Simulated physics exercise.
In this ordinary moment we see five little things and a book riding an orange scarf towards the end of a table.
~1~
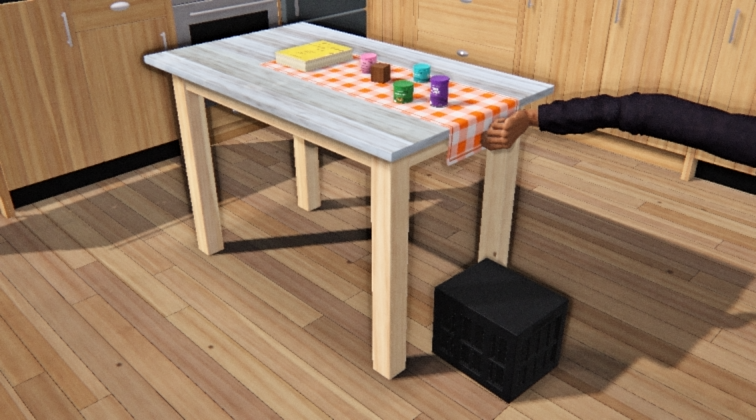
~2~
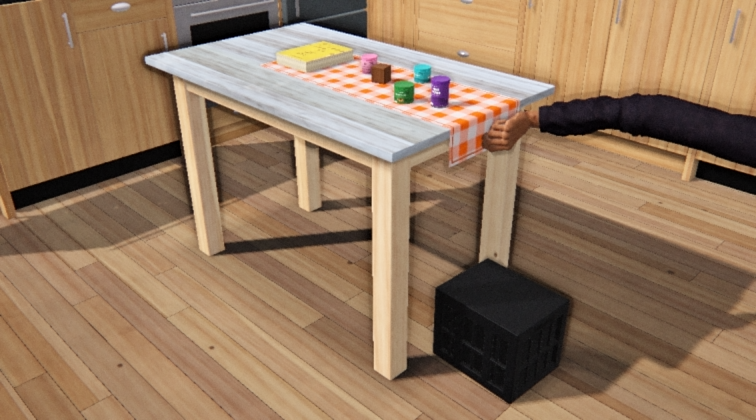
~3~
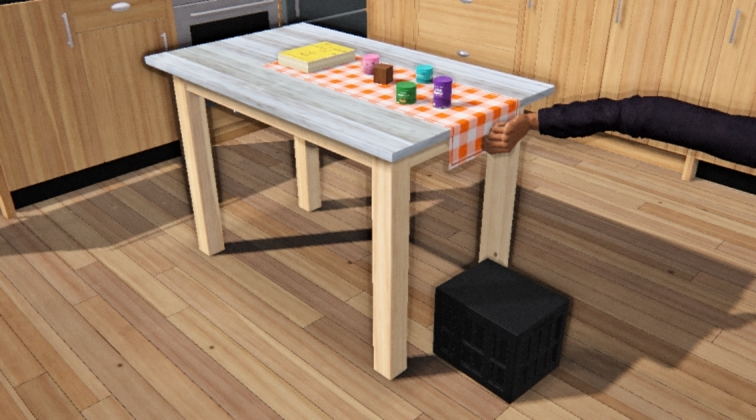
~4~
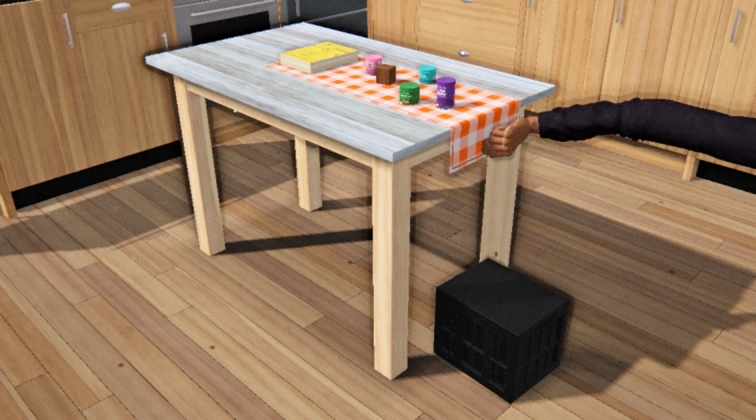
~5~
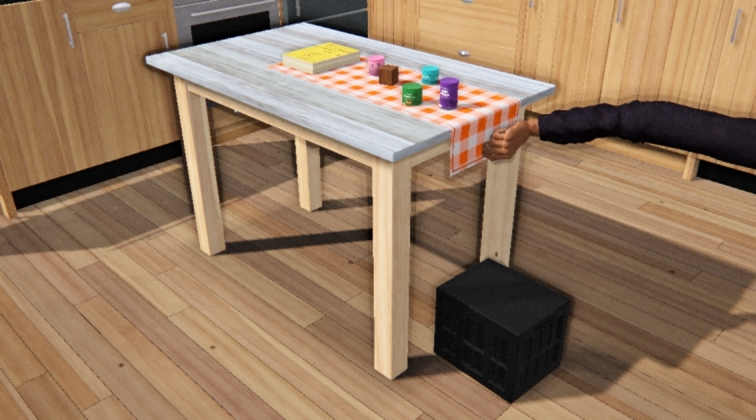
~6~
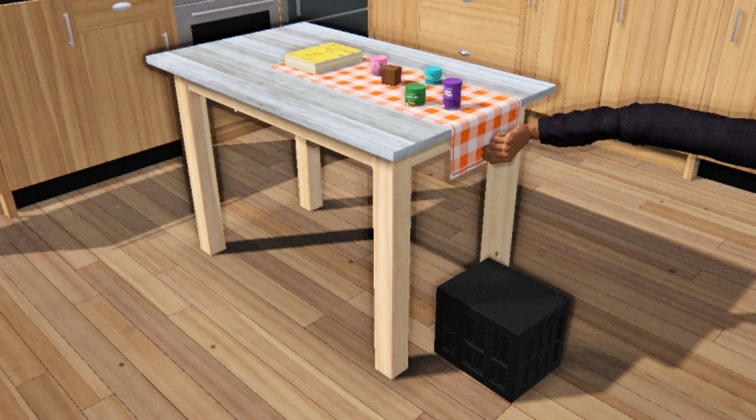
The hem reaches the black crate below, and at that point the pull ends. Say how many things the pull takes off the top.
Exactly four drop.
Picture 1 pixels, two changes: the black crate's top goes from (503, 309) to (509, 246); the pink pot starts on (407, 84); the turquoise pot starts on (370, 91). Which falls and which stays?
The pink pot ends up still on top and the turquoise pot ends up still on top.
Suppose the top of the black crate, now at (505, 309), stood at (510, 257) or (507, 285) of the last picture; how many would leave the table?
2 and 3.
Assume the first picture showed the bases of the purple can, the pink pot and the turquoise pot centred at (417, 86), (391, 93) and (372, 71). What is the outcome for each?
Here's the result: The purple can leaves the top, the pink pot leaves the top and the turquoise pot remains in place.
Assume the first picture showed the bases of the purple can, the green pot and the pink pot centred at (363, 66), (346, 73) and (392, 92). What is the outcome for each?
The purple can stays on; the green pot holds on; the pink pot is carried off.
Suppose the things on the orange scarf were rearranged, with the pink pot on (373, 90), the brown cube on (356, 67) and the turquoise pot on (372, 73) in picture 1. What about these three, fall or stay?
Result - pink pot down, brown cube still up, turquoise pot still up.
A little later, hem near (482, 215); purple can gone.
Next, hem near (481, 261); purple can, green pot and turquoise pot gone.
When it is over, hem on the crate; purple can, green pot, turquoise pot and brown cube gone. The answer is four.
